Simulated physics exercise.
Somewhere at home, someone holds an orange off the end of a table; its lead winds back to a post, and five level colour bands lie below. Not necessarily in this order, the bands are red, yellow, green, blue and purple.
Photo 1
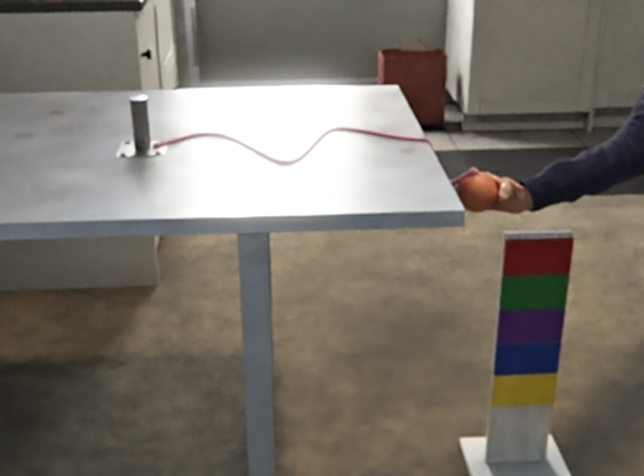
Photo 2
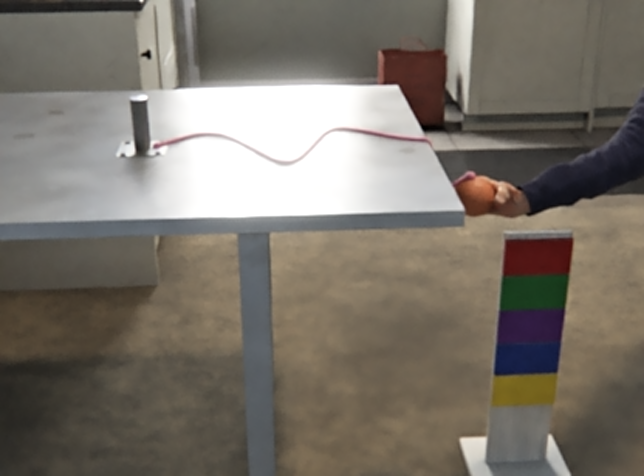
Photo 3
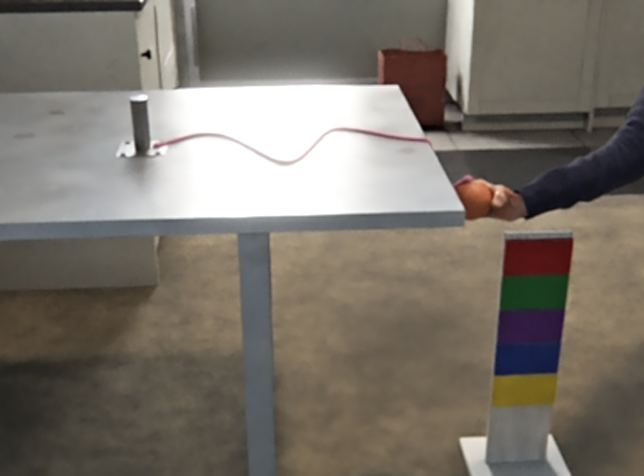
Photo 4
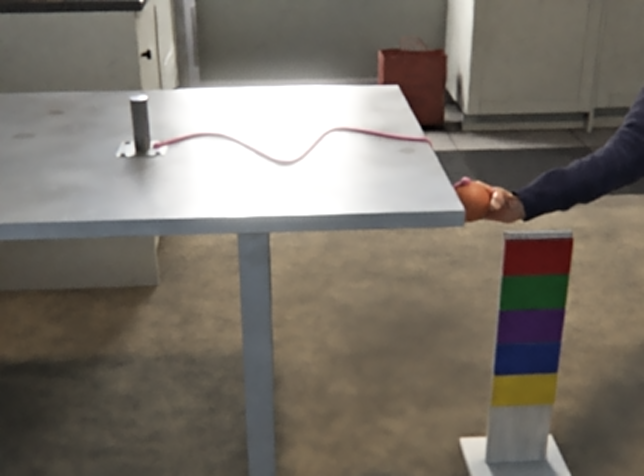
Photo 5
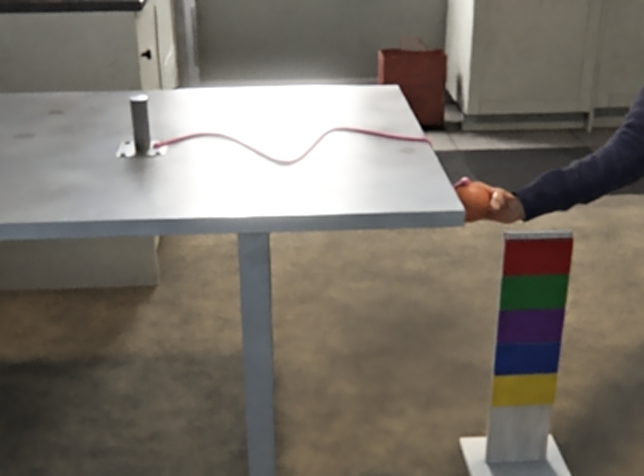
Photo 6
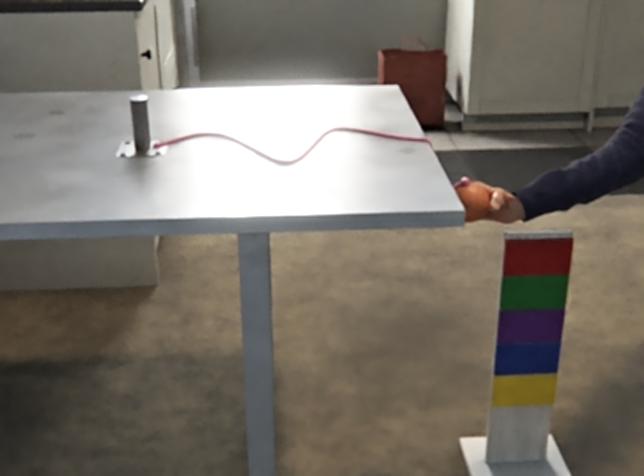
A hand holding an orange ball-like object at a table's edge, barely moving, with a pink cord winding to a post and coloured bands below.
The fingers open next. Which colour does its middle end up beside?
Blue.
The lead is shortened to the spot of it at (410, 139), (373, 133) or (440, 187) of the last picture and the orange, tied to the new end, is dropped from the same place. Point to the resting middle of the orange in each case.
The places are (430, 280), (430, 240) and (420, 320).
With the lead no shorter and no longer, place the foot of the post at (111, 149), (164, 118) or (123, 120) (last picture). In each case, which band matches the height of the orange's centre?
In turn, purple, then blue, then purple.
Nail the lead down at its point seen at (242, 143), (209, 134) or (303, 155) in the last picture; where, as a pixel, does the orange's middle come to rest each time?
Pixel places, try by try: (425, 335), (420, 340), (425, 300).
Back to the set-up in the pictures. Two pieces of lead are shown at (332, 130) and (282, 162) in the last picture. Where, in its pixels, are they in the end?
One finishes at (429, 178) and the other at (345, 145).
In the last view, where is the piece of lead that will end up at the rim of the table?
That spot is roughly at (319, 138).
Soon after, orange near (432, 339); level with purple.
After that, orange near (409, 353); level with blue.
In the end, orange near (419, 357); level with blue. The lead holds its middle at blue.
